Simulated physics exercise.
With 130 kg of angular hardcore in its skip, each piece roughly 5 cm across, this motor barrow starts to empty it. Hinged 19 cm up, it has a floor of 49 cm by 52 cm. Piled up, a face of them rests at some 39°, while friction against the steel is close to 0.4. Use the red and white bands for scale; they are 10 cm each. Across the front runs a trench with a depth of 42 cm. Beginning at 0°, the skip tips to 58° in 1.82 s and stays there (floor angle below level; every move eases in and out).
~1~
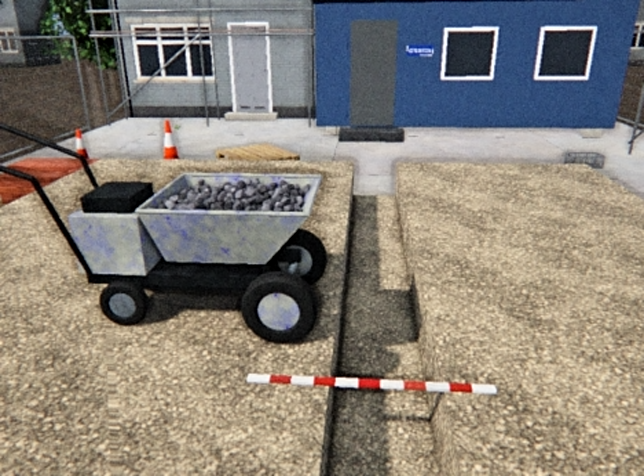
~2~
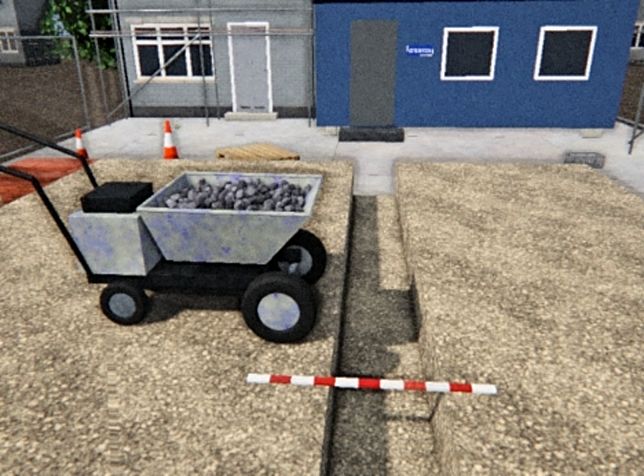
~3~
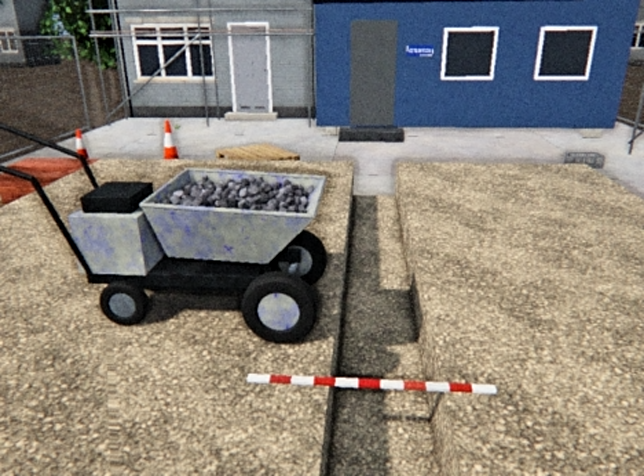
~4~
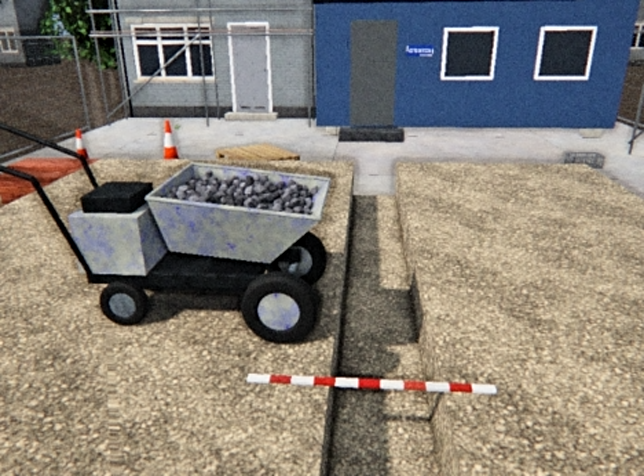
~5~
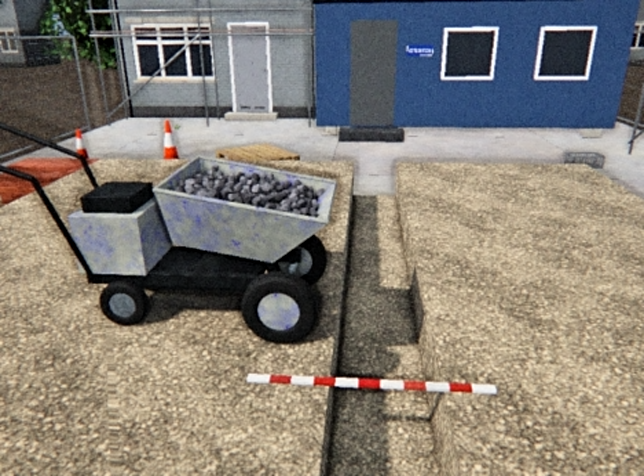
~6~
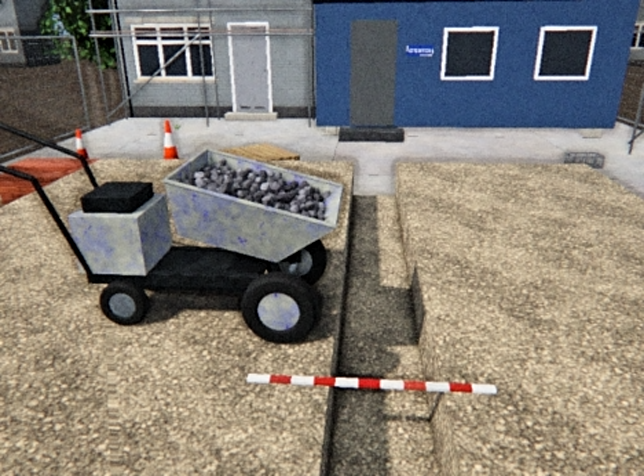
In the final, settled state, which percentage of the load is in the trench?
31 per cent is in the trench.
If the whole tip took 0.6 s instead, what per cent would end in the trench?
It would be near 30 per cent.
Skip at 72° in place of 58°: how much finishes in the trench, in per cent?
Share in trench: Approx. 90%.
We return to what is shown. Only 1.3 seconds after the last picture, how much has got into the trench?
Roughly 5% by that time.
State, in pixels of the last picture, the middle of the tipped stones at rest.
At about pixel (406, 375) in the last view.
Then, 0.8 s after the last picture the floor is at 49°, 100 % in the skip; the foremost stones are at (363, 245).
Then, 1.3 s after the last picture the floor is at 58°, 96 % in the skip, 4 % in the trench; the foremost stones are at (412, 302).
Then, 1.7 s after the last picture the floor is at 58°, 83 % in the skip, 16 % in the trench, 1 % past the trench; the foremost stones are at (460, 320).
Then, 3.6 s after the last picture the floor is at 58°, 67 % in the skip, 31 % in the trench, 2 % past the trench; the foremost stones are at (472, 312).
